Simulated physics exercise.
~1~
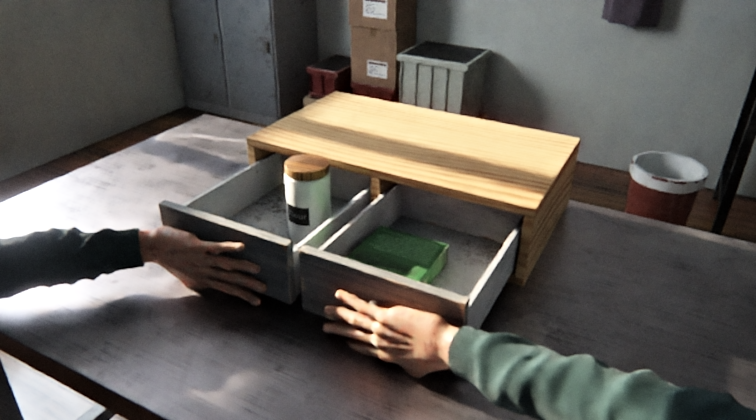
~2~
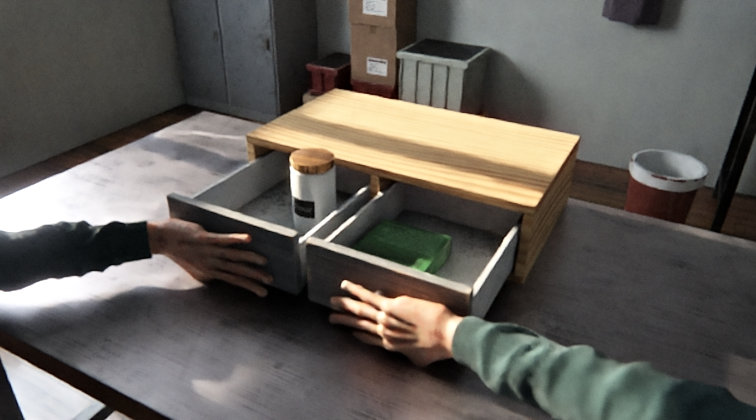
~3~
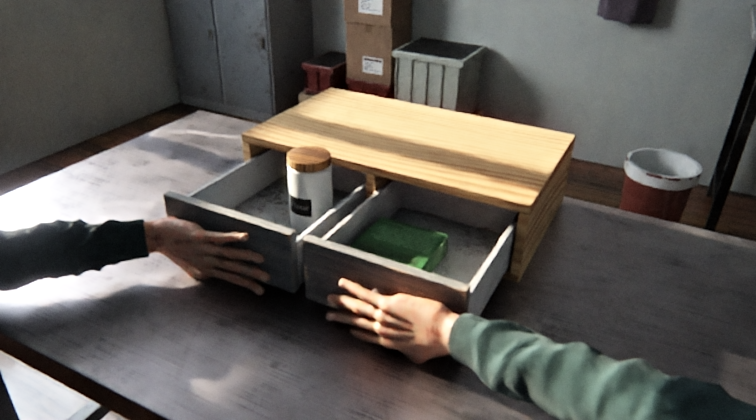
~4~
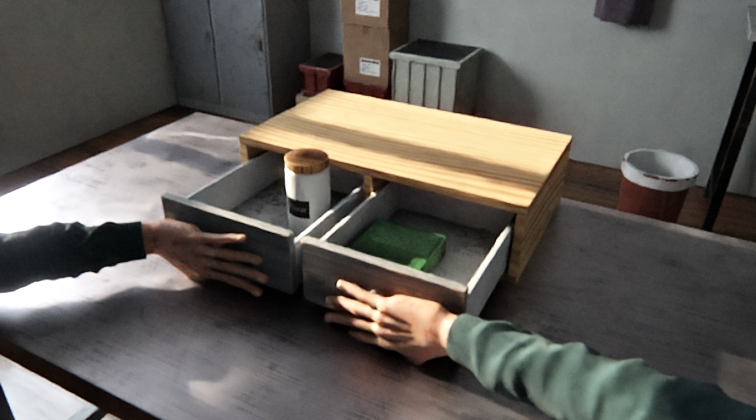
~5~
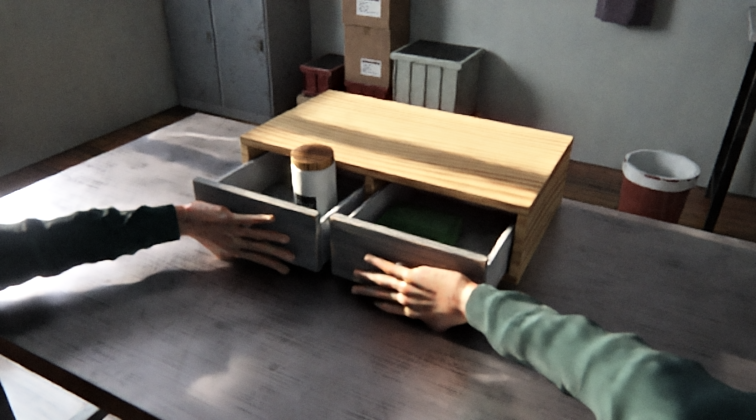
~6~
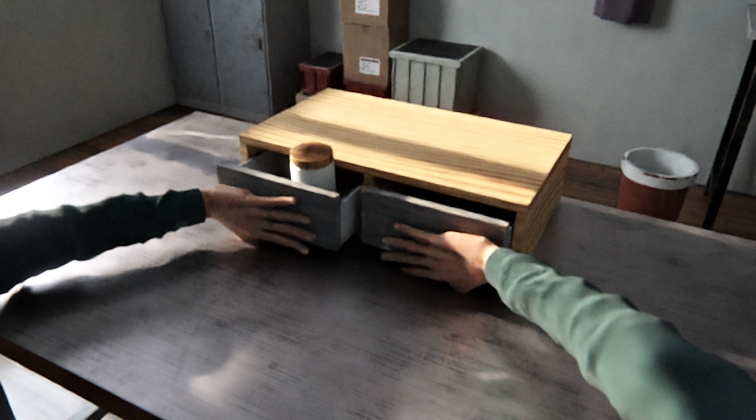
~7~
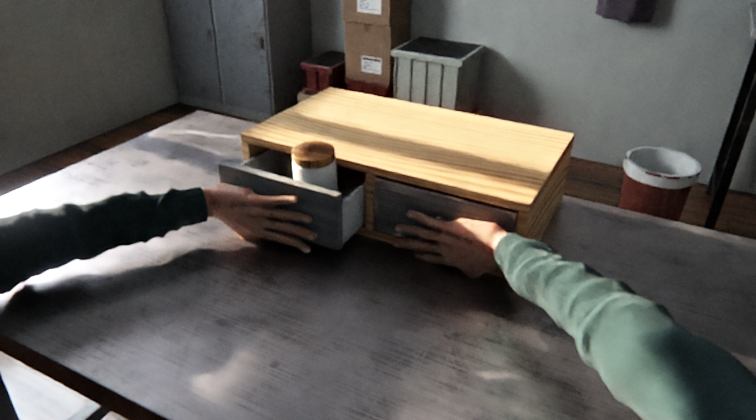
The clip shows two hands pushing in the open drawers of a low wooden cabinet, the left holding an upright white jar with a brown lid, the right a green packet; the right drawer closes fully, while the left stays partly open with the jar at the cabinet's top edge.
